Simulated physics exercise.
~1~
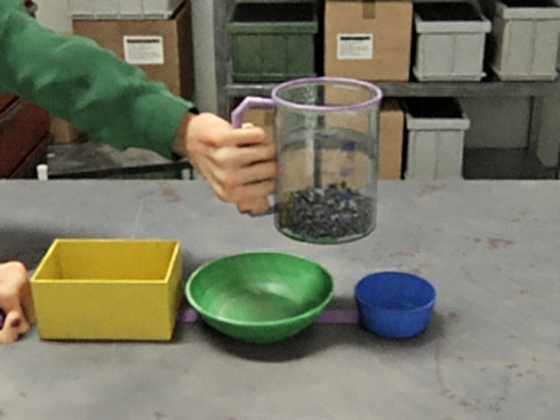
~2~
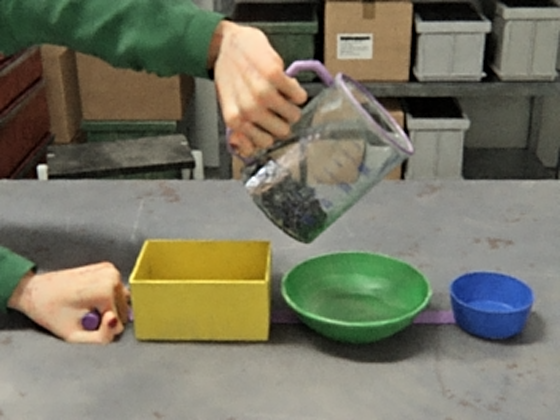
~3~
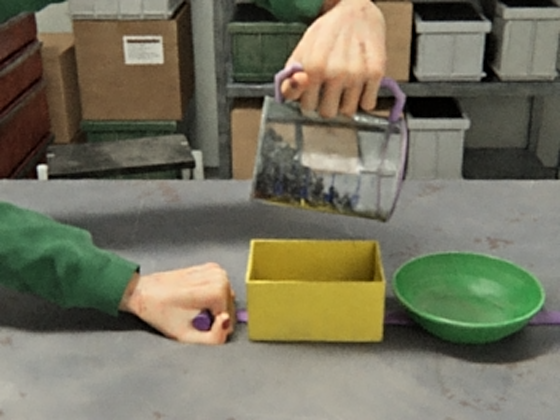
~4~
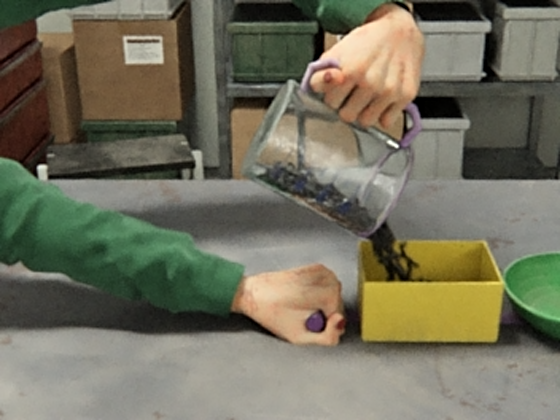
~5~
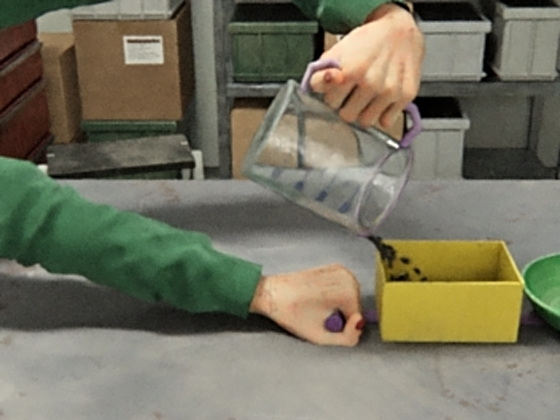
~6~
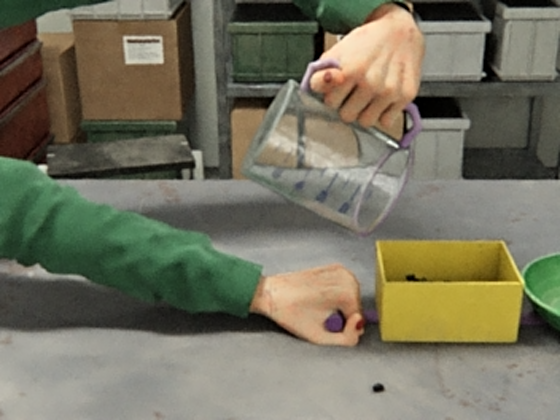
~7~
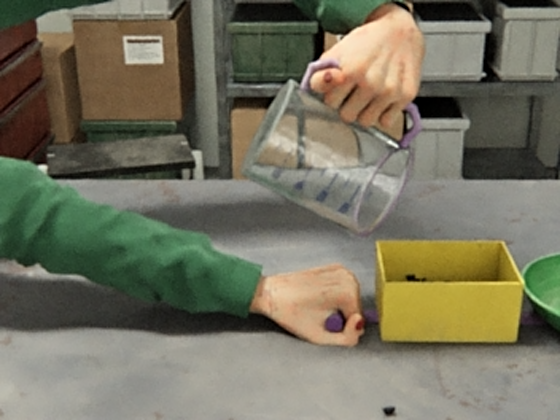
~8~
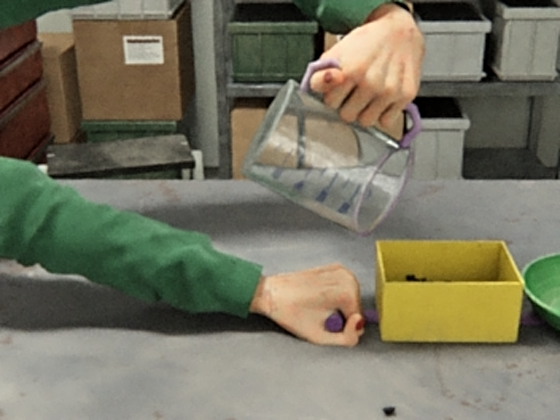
On a grey table in a storeroom, one hand slid a joined yellow tin, green bowl and blue dish to the right while another tipped a jug of black beans, which poured into the yellow tin, leaving the jug empty.
